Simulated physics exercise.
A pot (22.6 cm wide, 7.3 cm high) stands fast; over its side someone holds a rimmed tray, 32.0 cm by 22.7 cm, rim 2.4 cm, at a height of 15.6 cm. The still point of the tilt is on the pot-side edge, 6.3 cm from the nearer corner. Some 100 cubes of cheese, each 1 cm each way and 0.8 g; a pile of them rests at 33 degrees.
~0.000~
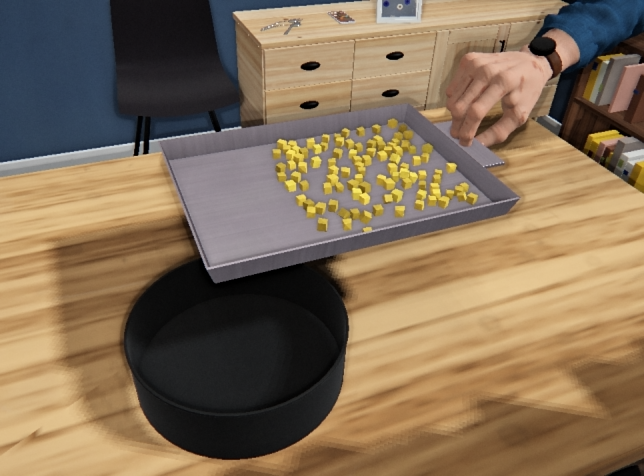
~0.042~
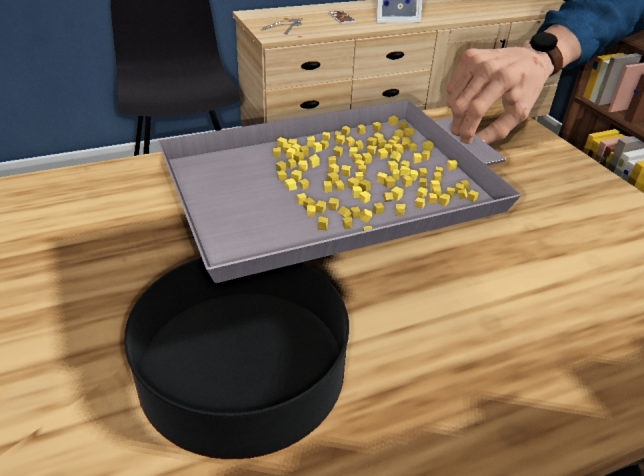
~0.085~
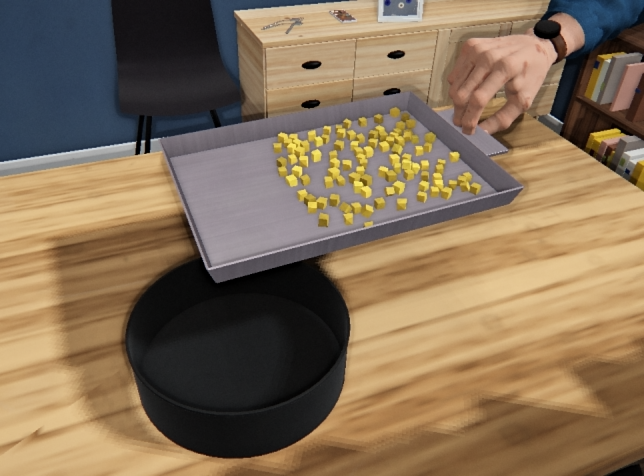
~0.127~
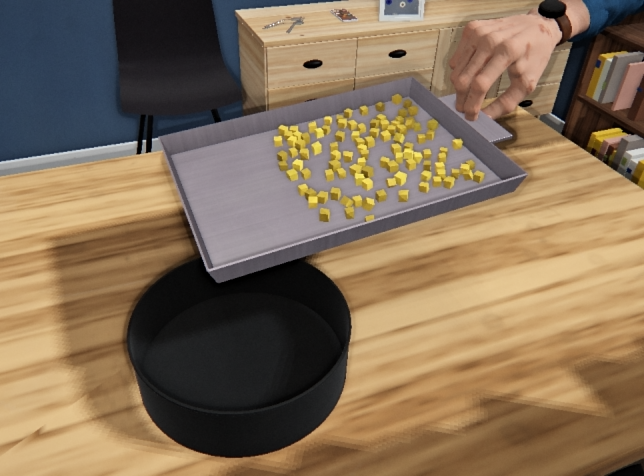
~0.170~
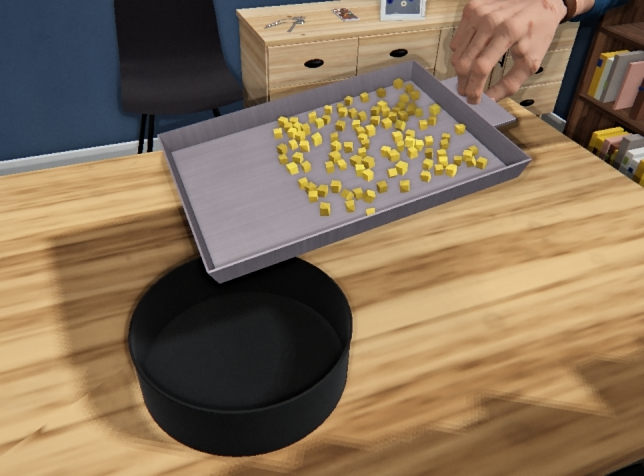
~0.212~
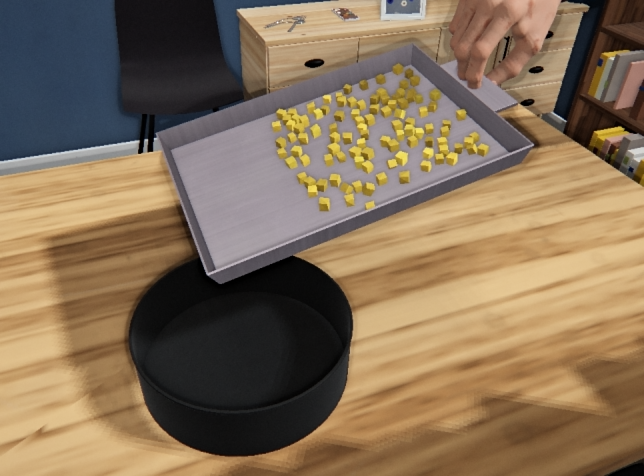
A hand steadily raises the right end of a gray tray scattered with yellow cubes.
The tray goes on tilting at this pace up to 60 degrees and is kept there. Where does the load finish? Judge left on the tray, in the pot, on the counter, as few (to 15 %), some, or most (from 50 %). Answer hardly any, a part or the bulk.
Tray a part, pot a part, counter a part.
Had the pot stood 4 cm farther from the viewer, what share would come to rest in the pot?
In that case some 20 per cent.
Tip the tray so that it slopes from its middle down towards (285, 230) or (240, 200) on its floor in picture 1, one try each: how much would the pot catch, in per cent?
About 65 and 10 per cent.
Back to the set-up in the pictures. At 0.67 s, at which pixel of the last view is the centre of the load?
Around (276, 105).
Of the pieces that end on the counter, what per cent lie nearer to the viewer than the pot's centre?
Some 70 per cent.
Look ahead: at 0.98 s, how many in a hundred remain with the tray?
Roughly 40 per cent.
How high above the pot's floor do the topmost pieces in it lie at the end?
Roughly 1.5 cm.
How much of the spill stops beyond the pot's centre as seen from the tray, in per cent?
About 100 per cent.
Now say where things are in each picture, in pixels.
In the first frame, tray tilt 0 degrees, front corners at (213, 262) and (511, 195); middle of the pieces at (362, 172); pot at (239, 321).
In the second frame, tray tilt 1 degrees, front corners at (213, 262) and (512, 193); middle of the pieces at (362, 170).
In the third frame, tray tilt 3 degrees, front corners at (214, 262) and (514, 185); middle of the pieces at (363, 164).
In the fourth frame, tray tilt 6 degrees, front corners at (214, 263) and (518, 172), lowest corner left front; middle of the pieces at (365, 155).
In the fifth frame, tray tilt 9 degrees, front corners at (214, 265) and (521, 157), lowest corner left front; middle of the pieces at (365, 145).
In the sixth frame, tray tilt 13 degrees, front corners at (213, 266) and (523, 143), lowest corner left front; middle of the pieces at (365, 135); pot at (243, 319). Its pace works out near 85 degrees a second.
After 0.49 s, tilt 36 degrees; the tray holds 100 %, the pot 0 %.
After 0.67 s, tilt 52 degrees; the tray holds 100 %, the pot 0 %.
After 0.98 s, tilt 60 degrees; the tray holds 40 %, the pot 15 %.
By 2.3 s all is still; tray 35 %, pot 40 %, counter 25 %.
